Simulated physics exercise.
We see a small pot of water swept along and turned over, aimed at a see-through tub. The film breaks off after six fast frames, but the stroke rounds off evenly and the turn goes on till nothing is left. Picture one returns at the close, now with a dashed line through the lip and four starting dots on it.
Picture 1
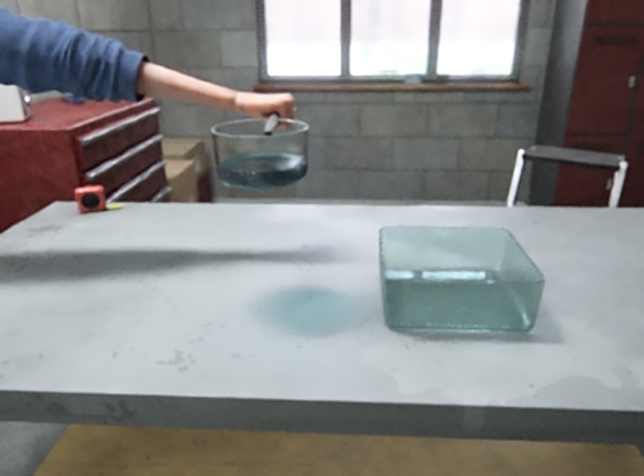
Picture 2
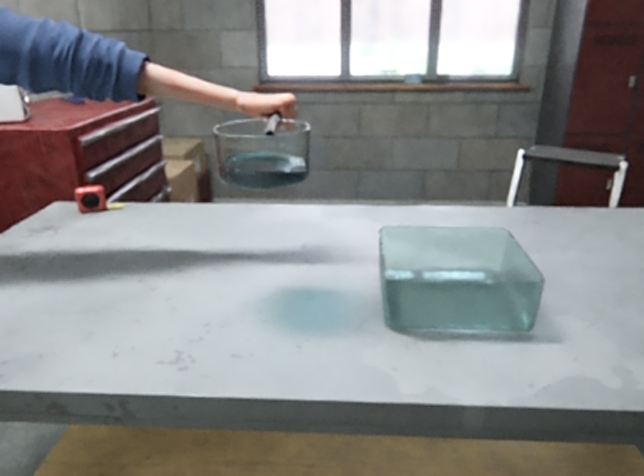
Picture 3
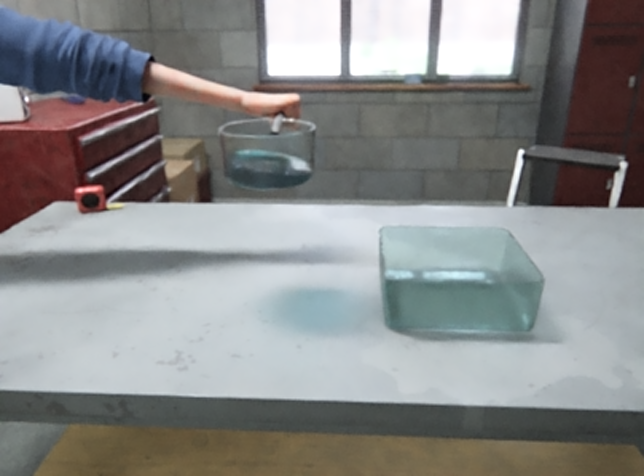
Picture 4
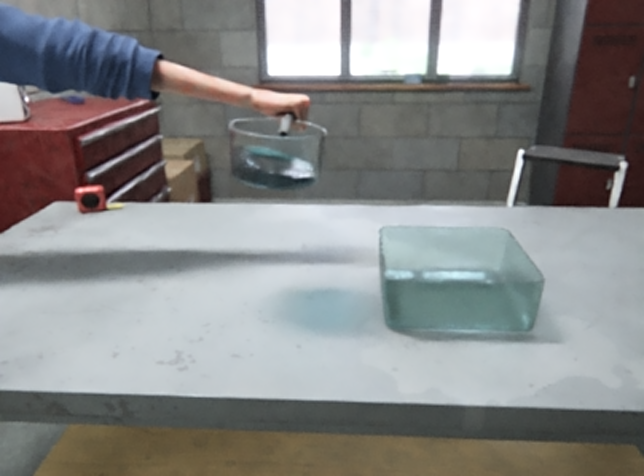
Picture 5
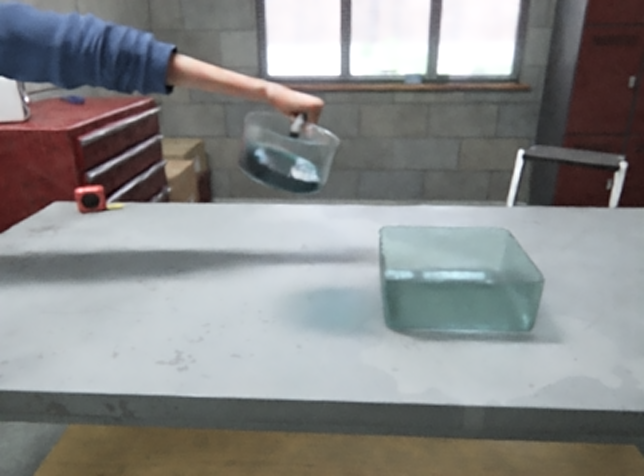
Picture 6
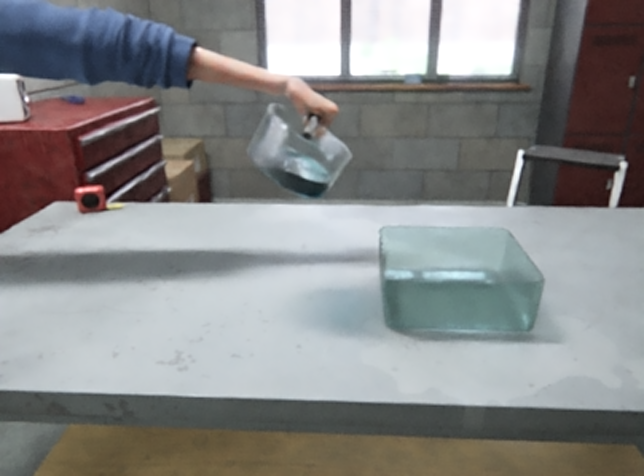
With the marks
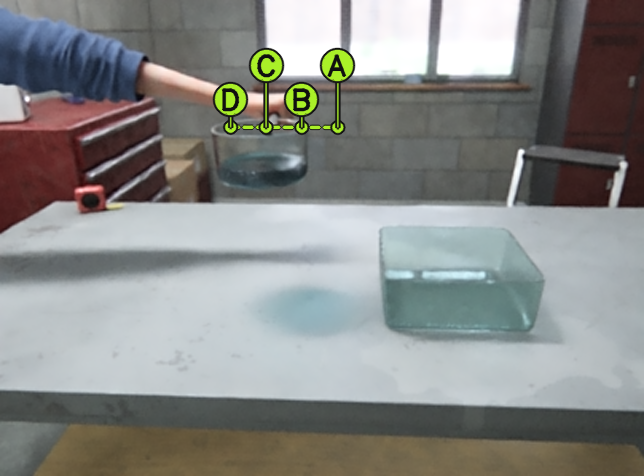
A hand reaching from a blue sleeve at the left holds a clear, round pot of bluish water above a grey table, seen from the front by a still camera. A greenish see-through tub sits right of centre, with red drawers, an orange tape measure, a block wall and a window behind. The arm moves the pot slowly rightward, then tilts it increasingly to the right, the water shifting inside.
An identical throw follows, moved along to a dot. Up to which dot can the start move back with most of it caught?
Dot C just does it.
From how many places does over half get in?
Three.
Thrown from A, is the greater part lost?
No, that is safe.
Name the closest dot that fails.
D.
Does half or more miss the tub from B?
No, not at all.
On the marked copy, A at (337, 127); B at (301, 127); C at (266, 127); D at (230, 127).
If A is chosen, about 75 % lands in the tub, 11 % falls short and 14 % goes beside or beyond.
If B is chosen, about 70 % lands in the tub, 10 % falls short and 20 % goes beside or beyond.
If C is chosen, about 64 % lands in the tub, 21 % falls short and 15 % goes beside or beyond.
If D is chosen, about 9 % lands in the tub, 90 % falls short.
